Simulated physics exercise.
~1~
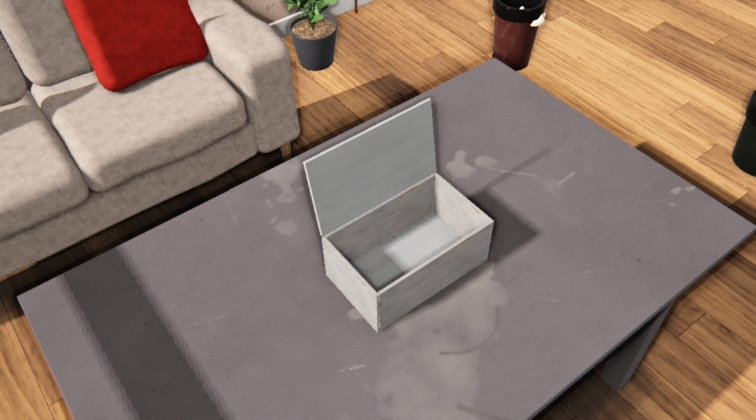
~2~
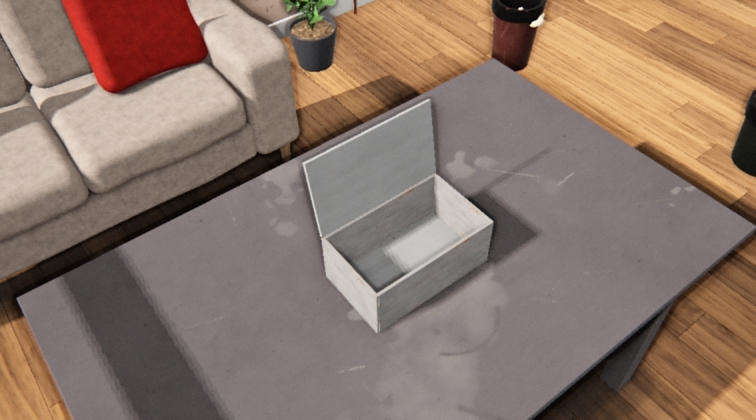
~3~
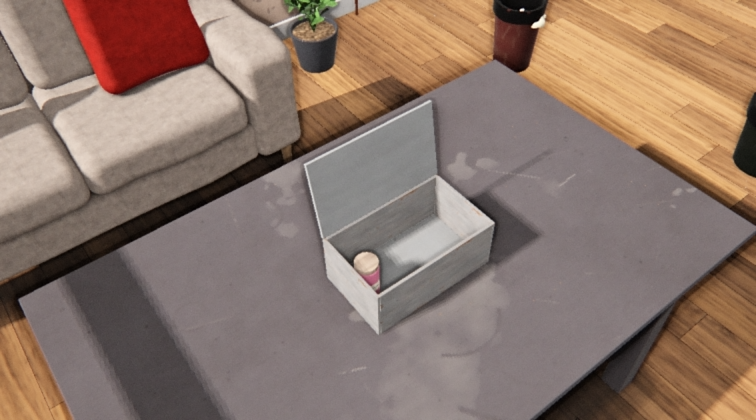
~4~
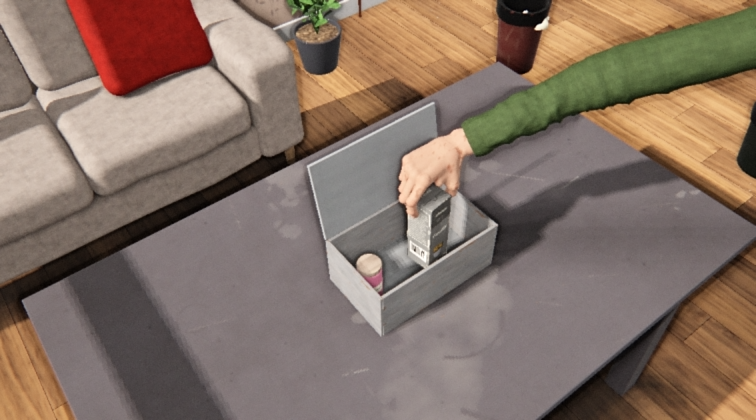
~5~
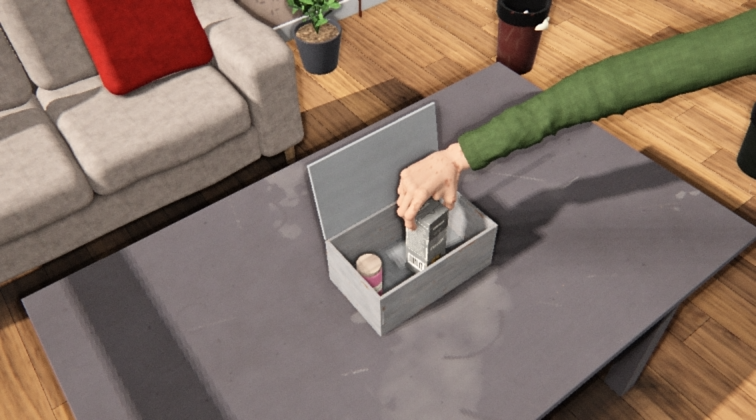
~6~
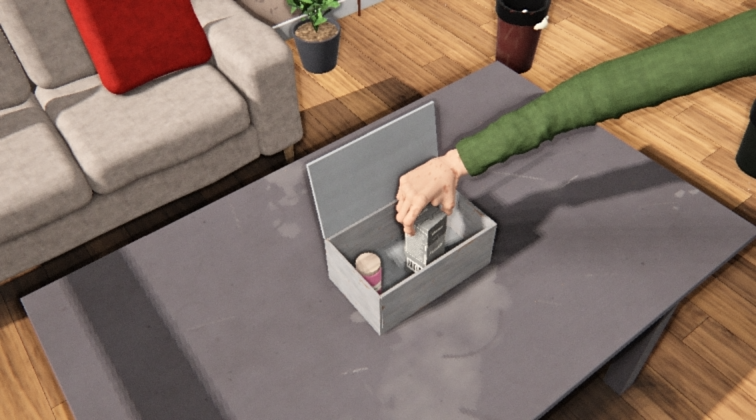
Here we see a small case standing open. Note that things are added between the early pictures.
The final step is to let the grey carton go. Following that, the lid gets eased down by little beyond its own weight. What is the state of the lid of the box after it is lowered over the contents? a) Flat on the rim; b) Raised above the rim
The answer is b.
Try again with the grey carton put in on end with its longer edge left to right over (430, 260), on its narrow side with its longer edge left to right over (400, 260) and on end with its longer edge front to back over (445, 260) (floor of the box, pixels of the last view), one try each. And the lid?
Okay, so first it doesn't close, then it closes properly, and last it doesn't close.
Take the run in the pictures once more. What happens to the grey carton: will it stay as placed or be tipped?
Well, it stays just as set.
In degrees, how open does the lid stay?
About 40° above the rim.
Then, 1.30 s on from there, lid 81° above the rim.
Then, 1.60 s on from there, lid 56° above the rim.
In the end, lid 38° above the rim; both unmoved. At the end, from the last picture's camera, grey carton near (425, 244).
